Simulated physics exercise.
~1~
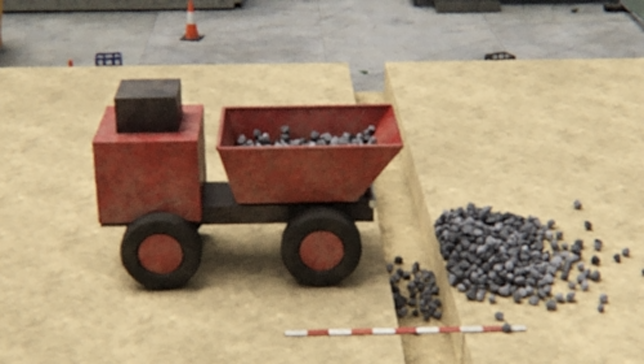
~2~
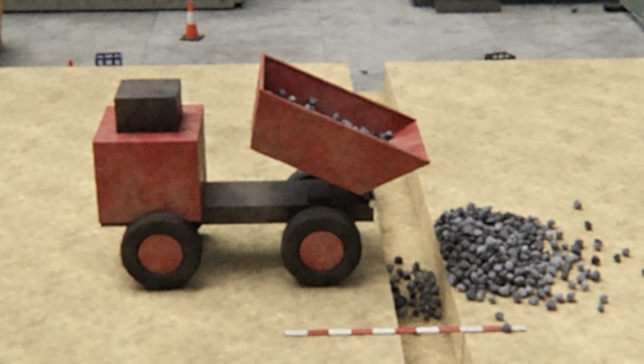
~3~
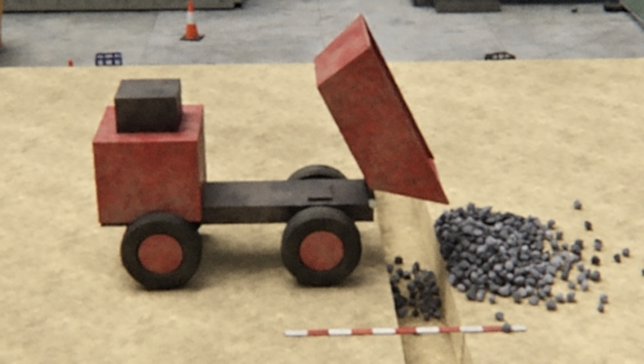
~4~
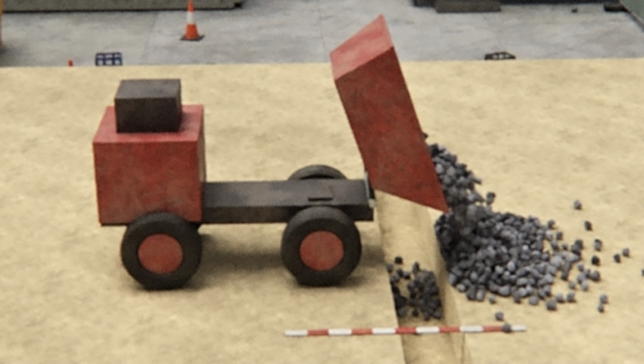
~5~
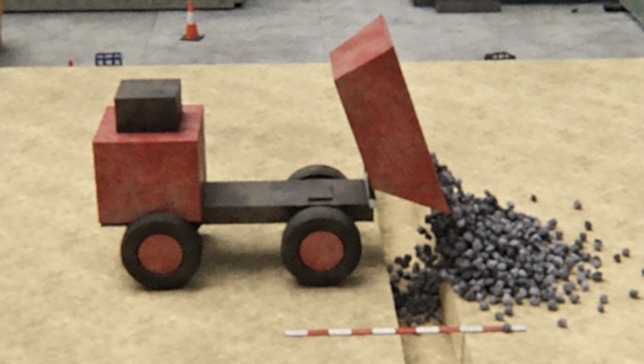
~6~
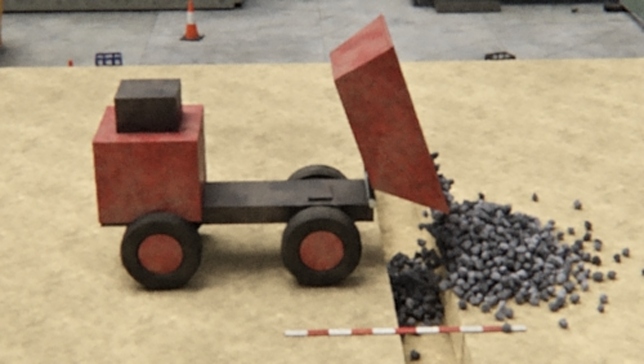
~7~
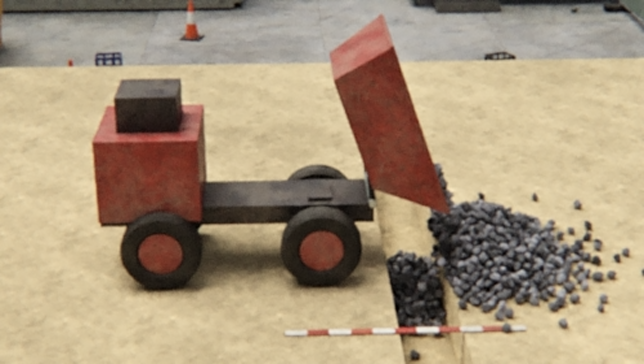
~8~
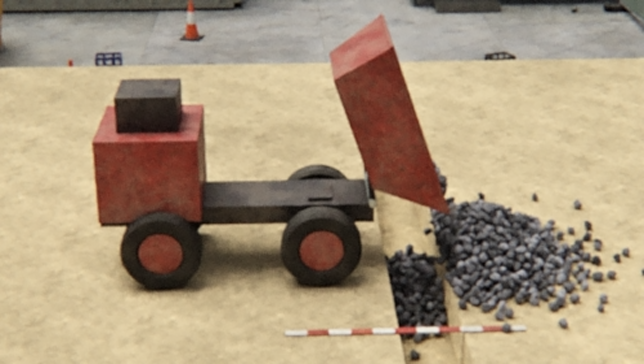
Red toy-like dump truck tipping its body steeply, spilling dark stones onto an existing heap and into the trench behind it.
